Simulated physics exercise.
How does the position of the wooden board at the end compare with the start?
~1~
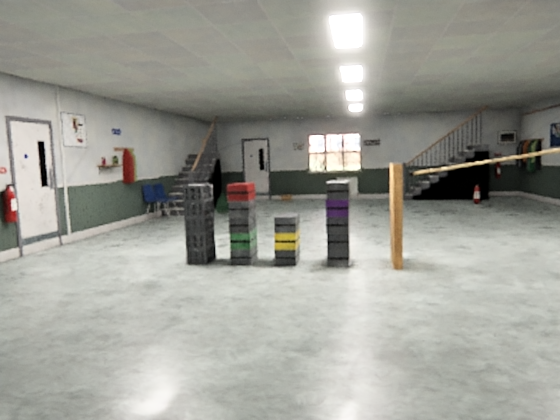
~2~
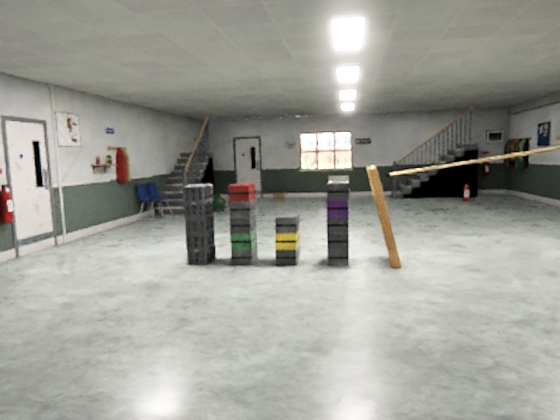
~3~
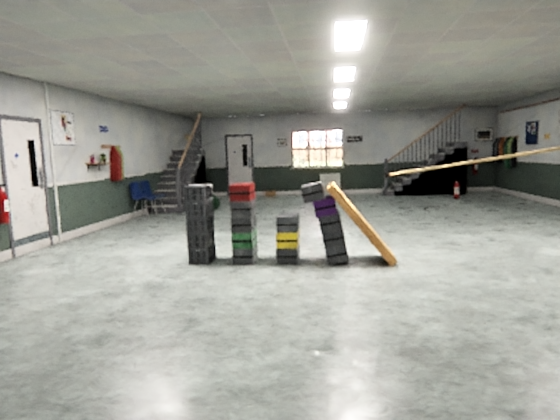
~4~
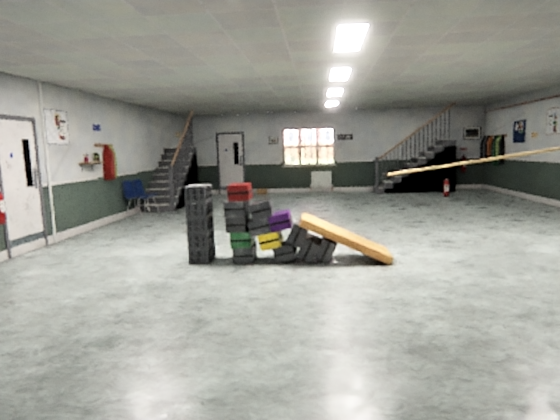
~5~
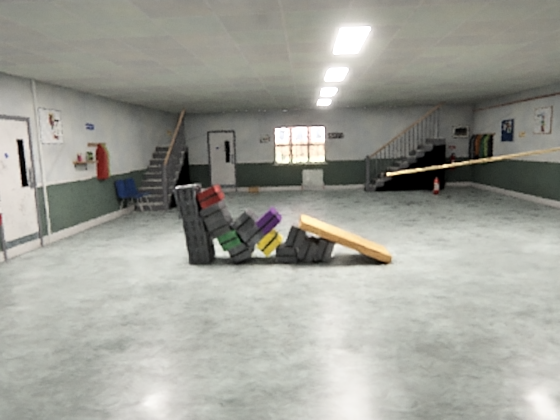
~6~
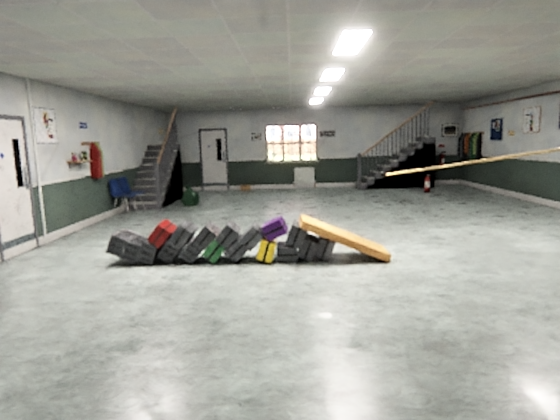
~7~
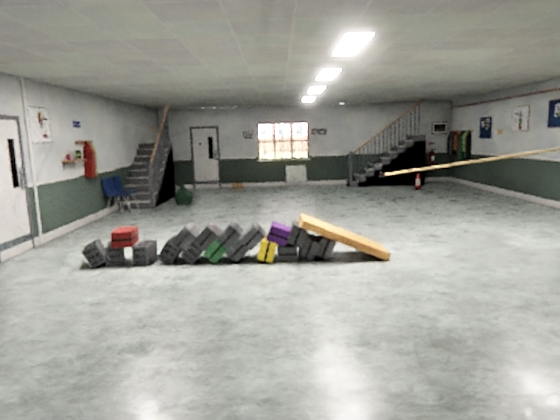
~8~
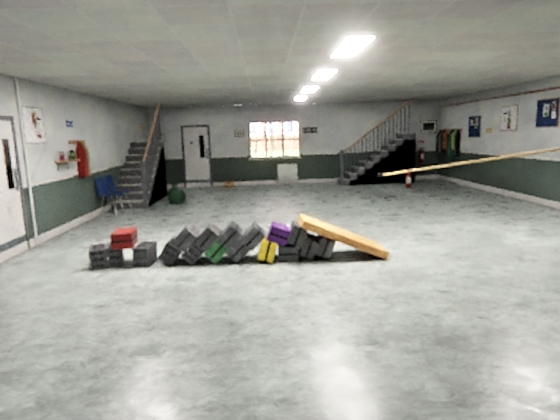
At the start the board stands upright to the right of the crate columns. By the end it is down on its side, sloping against the fallen crates.
